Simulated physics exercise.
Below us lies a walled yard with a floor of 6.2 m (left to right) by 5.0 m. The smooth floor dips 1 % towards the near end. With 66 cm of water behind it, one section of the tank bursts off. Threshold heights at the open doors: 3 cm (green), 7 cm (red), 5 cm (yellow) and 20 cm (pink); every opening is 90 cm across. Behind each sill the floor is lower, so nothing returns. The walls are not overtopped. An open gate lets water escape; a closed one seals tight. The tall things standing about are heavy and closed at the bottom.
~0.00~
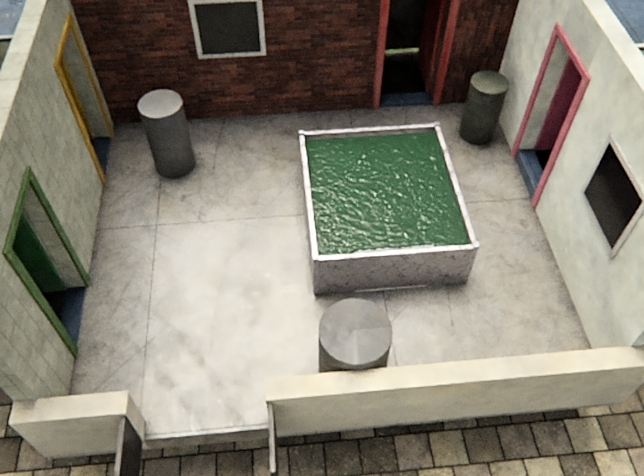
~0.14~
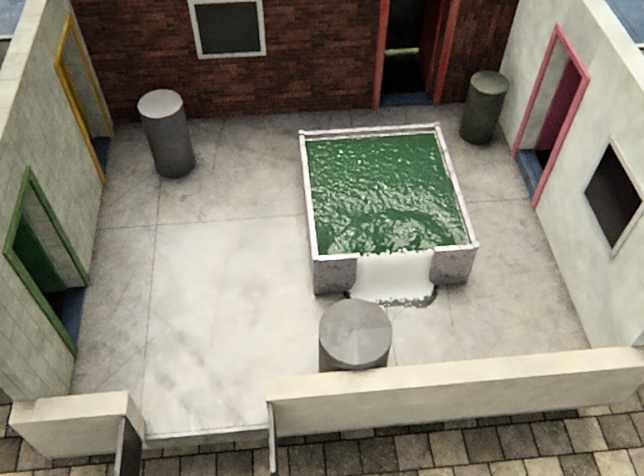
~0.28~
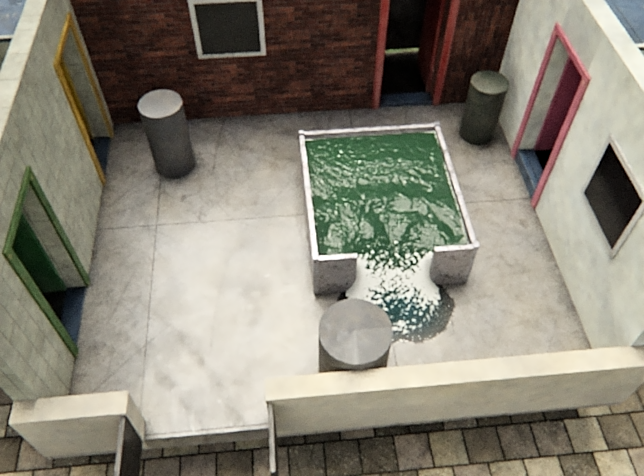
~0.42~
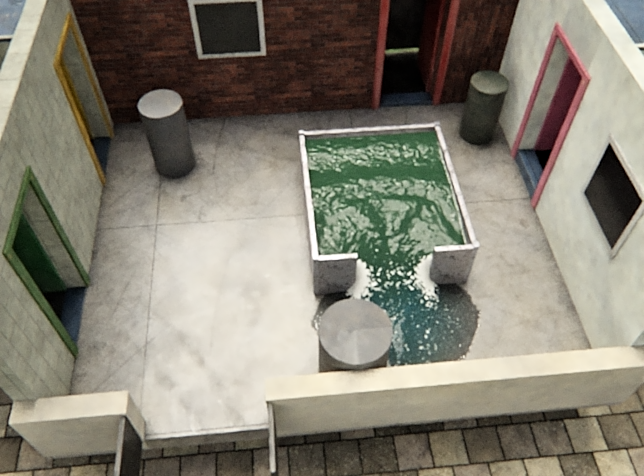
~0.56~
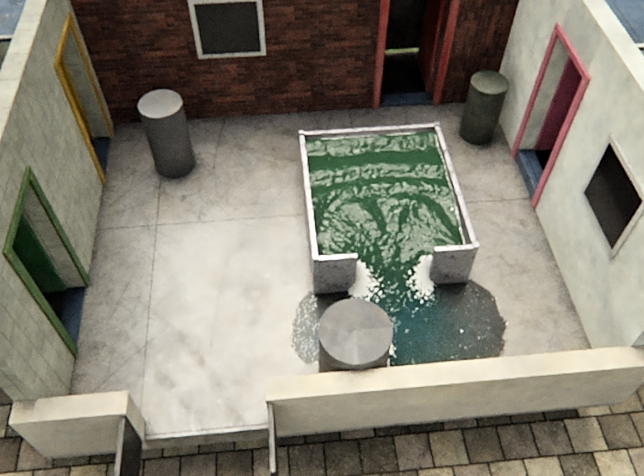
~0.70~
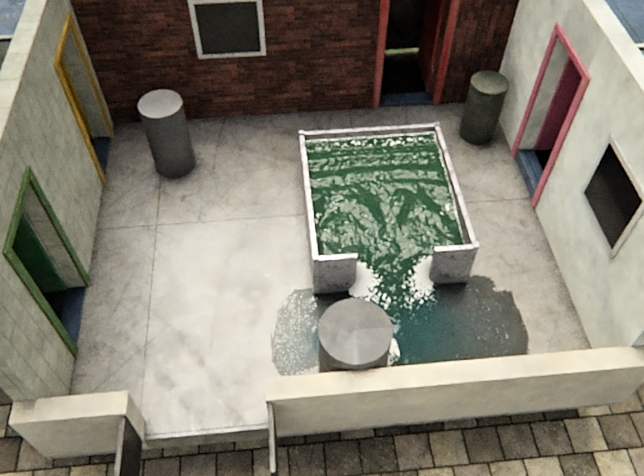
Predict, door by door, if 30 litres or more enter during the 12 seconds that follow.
Door by door: At the green door it goes over the limit; at the red door it exceeds the limit; at the yellow door it exceeds the limit; at the pink door it stays under the limit.
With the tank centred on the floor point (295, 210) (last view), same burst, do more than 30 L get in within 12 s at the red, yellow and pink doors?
Then: Red not over, yellow below, pink not over.
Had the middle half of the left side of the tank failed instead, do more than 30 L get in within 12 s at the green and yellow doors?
Against that limit: Green above, yellow above.
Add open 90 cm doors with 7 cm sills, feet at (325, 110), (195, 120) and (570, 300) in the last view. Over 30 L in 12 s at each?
In turn: Below, under, past it.
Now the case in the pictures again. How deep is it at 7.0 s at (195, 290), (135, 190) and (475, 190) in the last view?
About 2, 3 and 16 cm.
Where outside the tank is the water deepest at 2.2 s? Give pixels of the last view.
Near (594, 377).
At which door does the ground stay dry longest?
The yellow one.
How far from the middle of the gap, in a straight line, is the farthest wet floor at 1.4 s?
Some 2.8 m out.
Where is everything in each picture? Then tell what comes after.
In the first frame, the tank at (381, 189) is whole and still, 66 cm deep.
In the second frame, water pours out at (392, 275) and has run 0.5 m, to a hidden place; typically 7 cm deep outside, 66 cm at the tank's back.
In the third frame, water pours out at (392, 276) and has run 0.8 m, to a hidden place; typically 10 cm deep outside, 66 cm at the tank's back.
In the fourth frame, the front is at a hidden place, 1.3 m from the gap at (392, 276); 1.6 m2 of floor is under water; 66 cm left at the back of the tank.
In the fifth frame, the front is at a hidden place, 1.7 m from the gap at (392, 275); 2.4 m2 of floor is under water; 63 cm left at the back of the tank.
In the sixth frame, the front is at a hidden place, 1.9 m from the gap at (392, 275); 2.8 m2 of floor is under water; 57 cm left at the back of the tank.
After 1.4 s water covers 20 % of the floor and is deepest (50 cm) near (429, 392); green door not reached, red door not reached, yellow door not reached, pink door not reached.
After 2.2 s water covers 40 % of the floor and is deepest (54 cm) near (594, 377); green door not reached, red door not reached, yellow door not reached, pink door not reached.
After 3.5 s water covers 60 % of the floor and is deepest (33 cm) near (583, 349); green door 8 cm at the sill, 17 L in, red door 4 cm at the sill, 0 L in, yellow door not reached, pink door 7 cm at the sill, 0 L in.
After 7.0 s water covers 85 % of the floor and is deepest (20 cm) near (471, 189); green door 5 cm at the sill, 54 L in, red door 16 cm at the sill, 164 L in, yellow door 2 cm at the sill, 0 L in, pink door 14 cm at the sill, 1 L in.
After 12.0 s water covers 95 % of the floor and is deepest (14 cm) near (594, 377); green door 6 cm at the sill, 86 L in, red door 8 cm at the sill, 218 L in, yellow door 7 cm at the sill, 56 L in, pink door 11 cm at the sill, 1 L in.
